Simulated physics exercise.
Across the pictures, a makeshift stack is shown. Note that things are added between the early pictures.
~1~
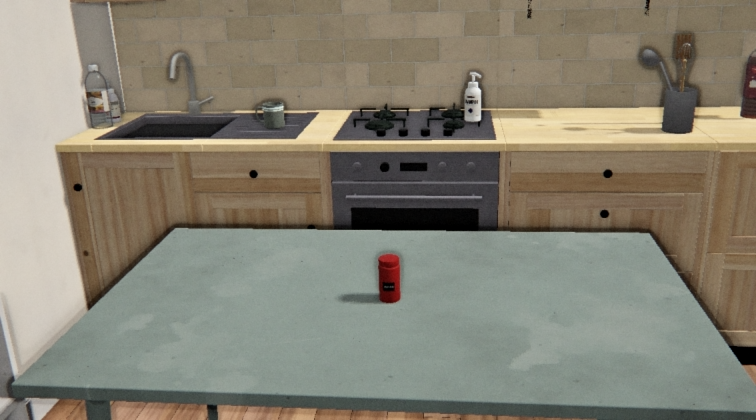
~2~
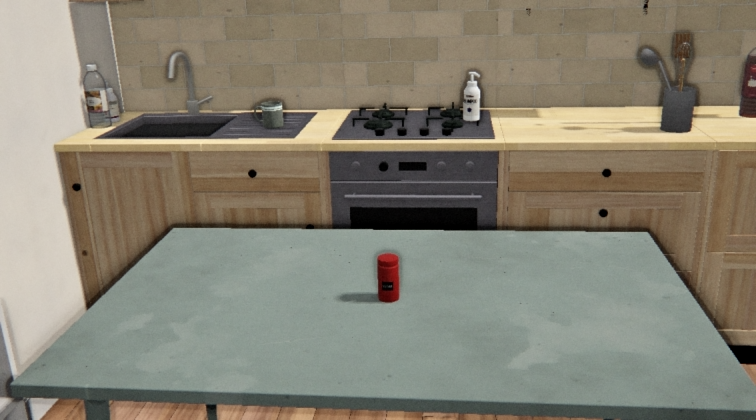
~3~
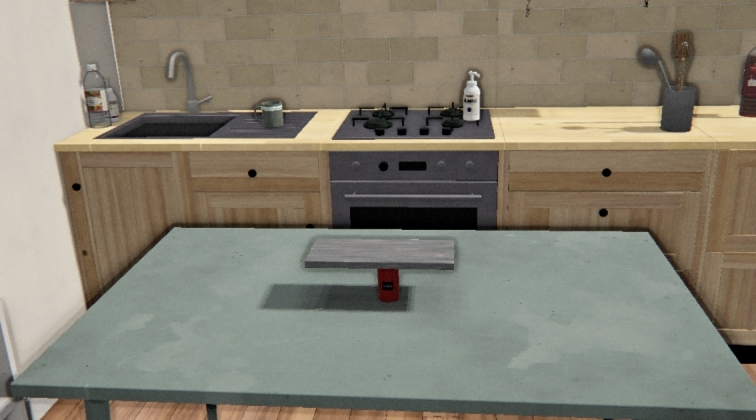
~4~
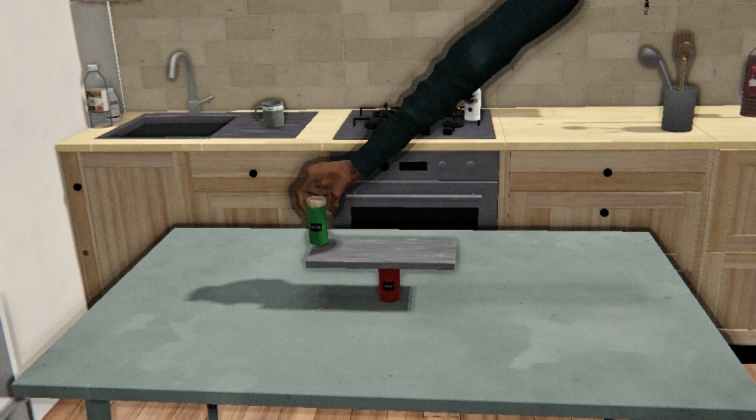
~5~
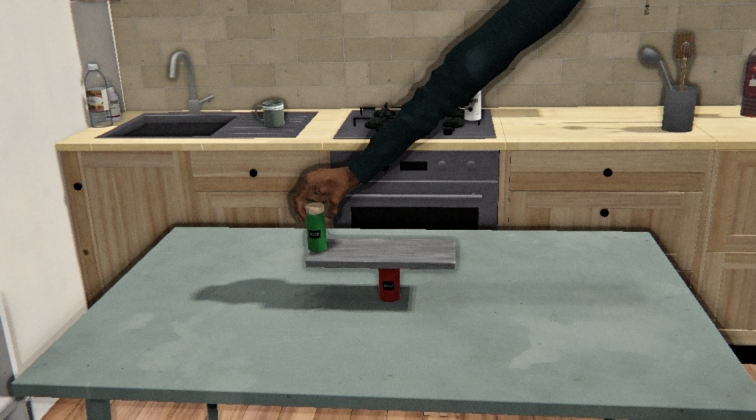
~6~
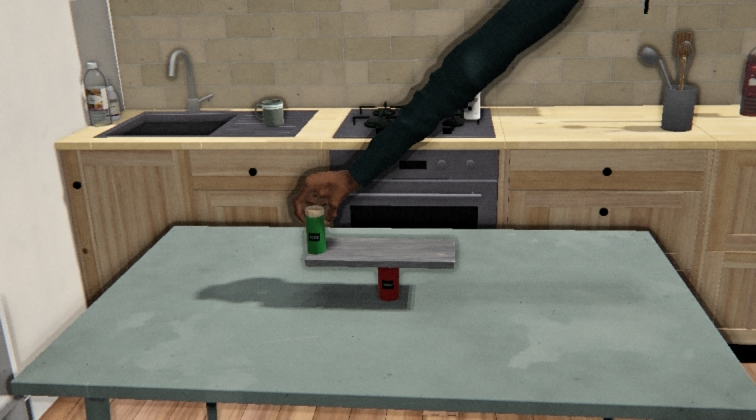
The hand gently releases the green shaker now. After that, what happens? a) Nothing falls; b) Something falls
Option b: Something falls.
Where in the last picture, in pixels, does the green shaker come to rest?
Somewhere around (286, 284) in the last picture.
Then, 0.40 s after the last picture, green shaker now fallen; grey board tipped 30° from how it was.
Then, 0.60 s after the last picture, grey board tipped 37° from how it was.
At rest, fallen, green shaker; moved from the start, grey board; red shaker in place. Seen from the same camera at the end, green shaker near (286, 284). The stack loses its balance.
